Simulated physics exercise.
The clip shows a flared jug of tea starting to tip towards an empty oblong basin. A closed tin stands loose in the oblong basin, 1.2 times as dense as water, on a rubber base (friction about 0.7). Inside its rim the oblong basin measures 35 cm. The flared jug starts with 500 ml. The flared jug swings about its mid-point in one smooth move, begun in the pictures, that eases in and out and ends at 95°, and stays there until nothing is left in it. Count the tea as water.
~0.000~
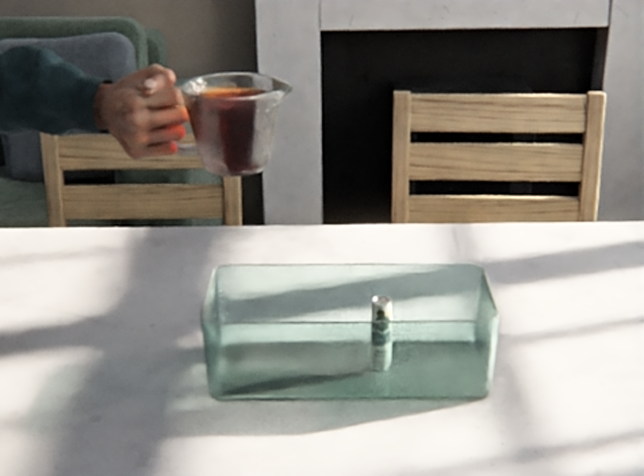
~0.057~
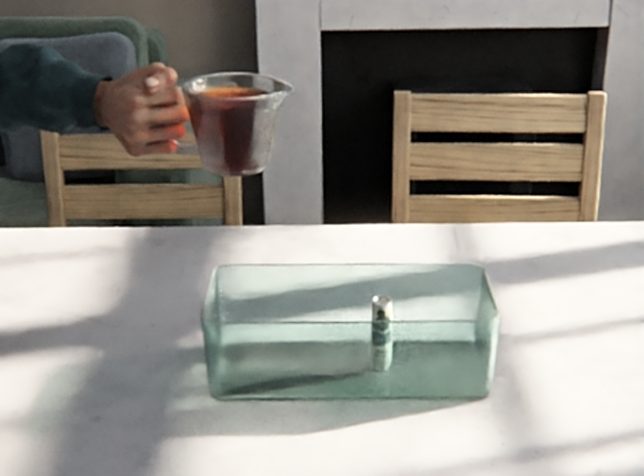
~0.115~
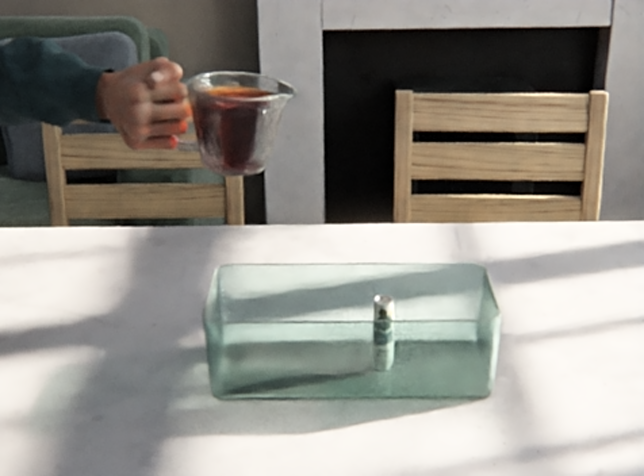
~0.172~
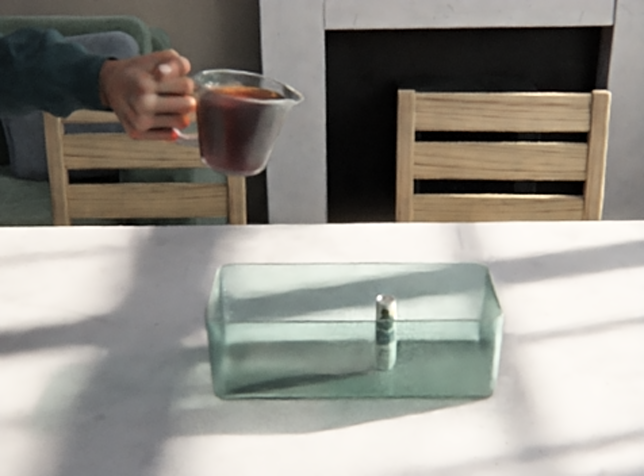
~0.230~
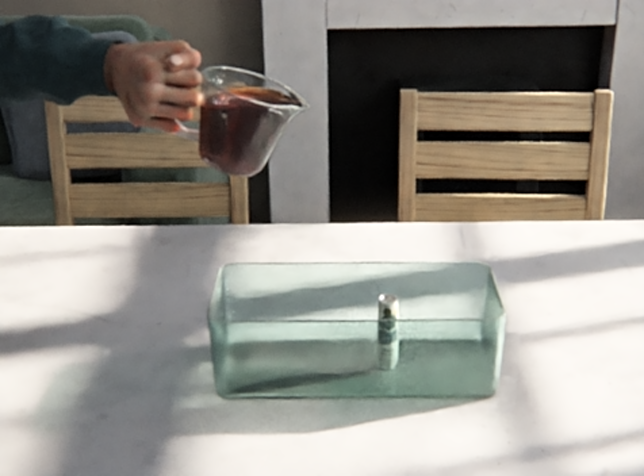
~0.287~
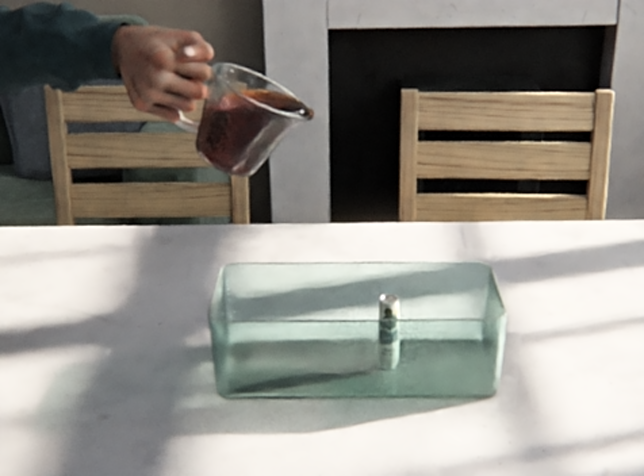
A pale tabletop crossed by soft shadows, with two wooden chairs and a dark fireplace-like opening behind it, is seen from the front and slightly above. A clear green oblong basin holding a small upright tin sits on the table, while a dark-sleeved hand at upper left grips a glass jug of reddish-brown tea. The hand steadily tilts the jug rightward until tea reaches its lip, as the view barely shifts.
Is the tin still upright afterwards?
The tin falls.
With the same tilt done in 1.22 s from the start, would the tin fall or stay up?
The tin falls.
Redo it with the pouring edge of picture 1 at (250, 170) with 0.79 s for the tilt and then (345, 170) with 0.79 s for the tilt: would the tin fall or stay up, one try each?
First it keeps standing; then it falls.
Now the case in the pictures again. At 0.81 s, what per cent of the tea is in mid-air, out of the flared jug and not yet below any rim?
Some 24 per cent.
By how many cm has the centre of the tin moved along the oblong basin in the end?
About 8.0 cm.
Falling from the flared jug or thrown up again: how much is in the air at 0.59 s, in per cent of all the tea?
About 38 per cent.
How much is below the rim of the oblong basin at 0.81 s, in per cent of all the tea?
Some 66 per cent.
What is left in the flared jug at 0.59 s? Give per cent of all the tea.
Near 50 in a hundred.
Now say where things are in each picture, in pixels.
Tilt 0°; pouring edge (293, 87); surface from (189, 98) to (279, 97); the oblong basin's rim runs from (208, 294) to (491, 291); the tin's top is at (381, 303), in the first frame.
Tilt 1°; pouring edge (294, 88); surface from (190, 97) to (279, 98), in the second frame.
Tilt 5°; pouring edge (299, 92); surface from (193, 96) to (284, 98), in the third frame.
Tilt 11°; pouring edge (304, 98); surface from (199, 95) to (290, 100), in the fourth frame.
Tilt 19°; pouring edge (310, 106); surface from (205, 98) to (301, 101), in the fifth frame.
Tilt 28°; pouring edge (313, 117); surface from (207, 103) to (299, 107); 2 per cent is over the edge, in the sixth frame.
Then, 0.59 s in, the tilt is 80° and 49 per cent is still to pour; the tin stands where it began.
Then, 0.81 s in, the tilt is 95° and 9 per cent is still to pour; the tin leans 15°.
Then, 1.04 s in, the tilt is 95° and 1 per cent is still to pour; the tin lies on its side.
Then, 1.29 s in, the tilt is 95° and 0 per cent is still to pour; the tin lies on its side.
Finally, the tin lies on its side.
